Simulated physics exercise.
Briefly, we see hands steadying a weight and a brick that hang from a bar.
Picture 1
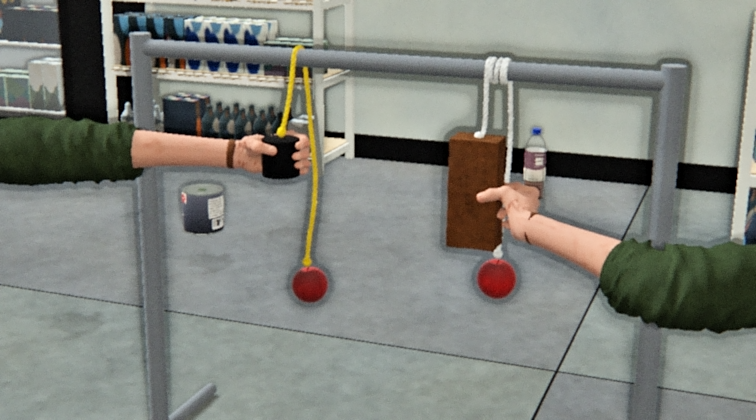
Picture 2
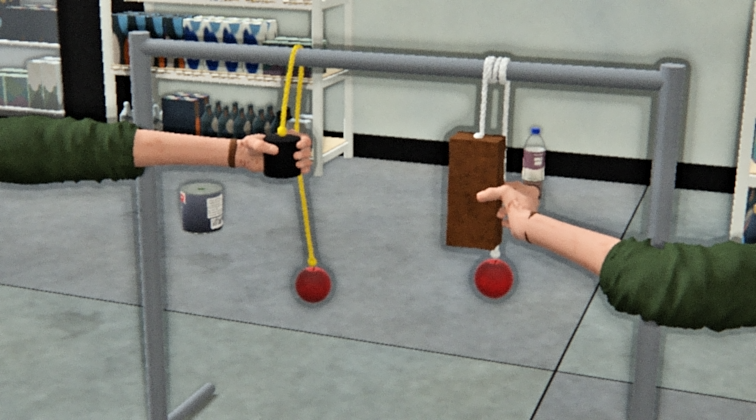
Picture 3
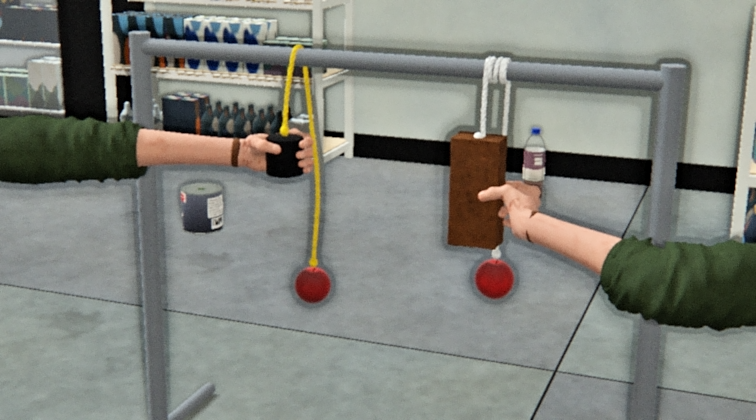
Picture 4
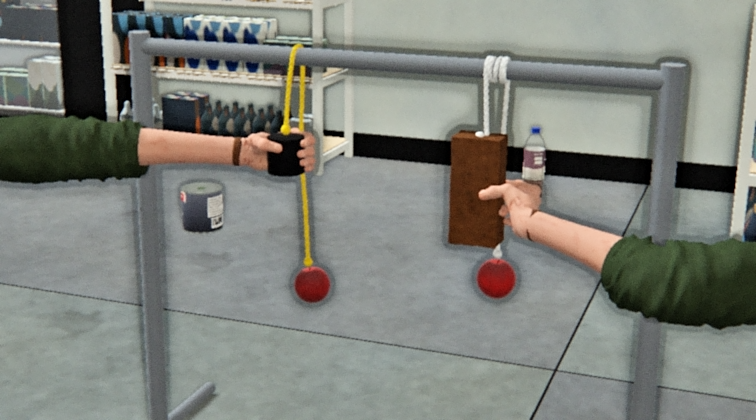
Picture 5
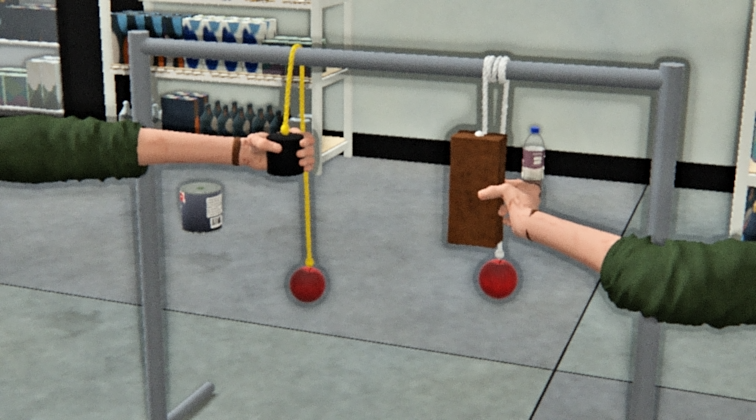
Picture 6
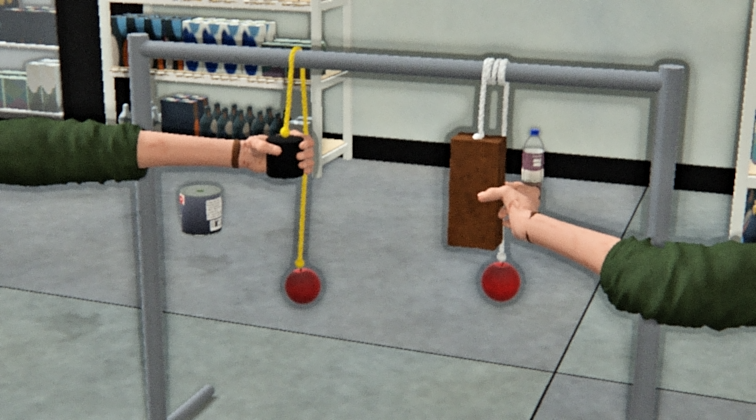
Two hands steadying a black object and a brown block on cords over a grey rail, round red objects swaying slightly below.
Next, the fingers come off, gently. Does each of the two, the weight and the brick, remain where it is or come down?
As I see it, the weight falls; the brick stays up.
Then, 0.42 s past the final frame, weight dropping near (291, 349); brick still up near (481, 198).
Then, 0.74 s past the final frame, weight on the floor; brick still up near (483, 198).
When it is over, weight on the floor; brick still up near (482, 196). The weight pulls its rope through and the brick stays hanging.
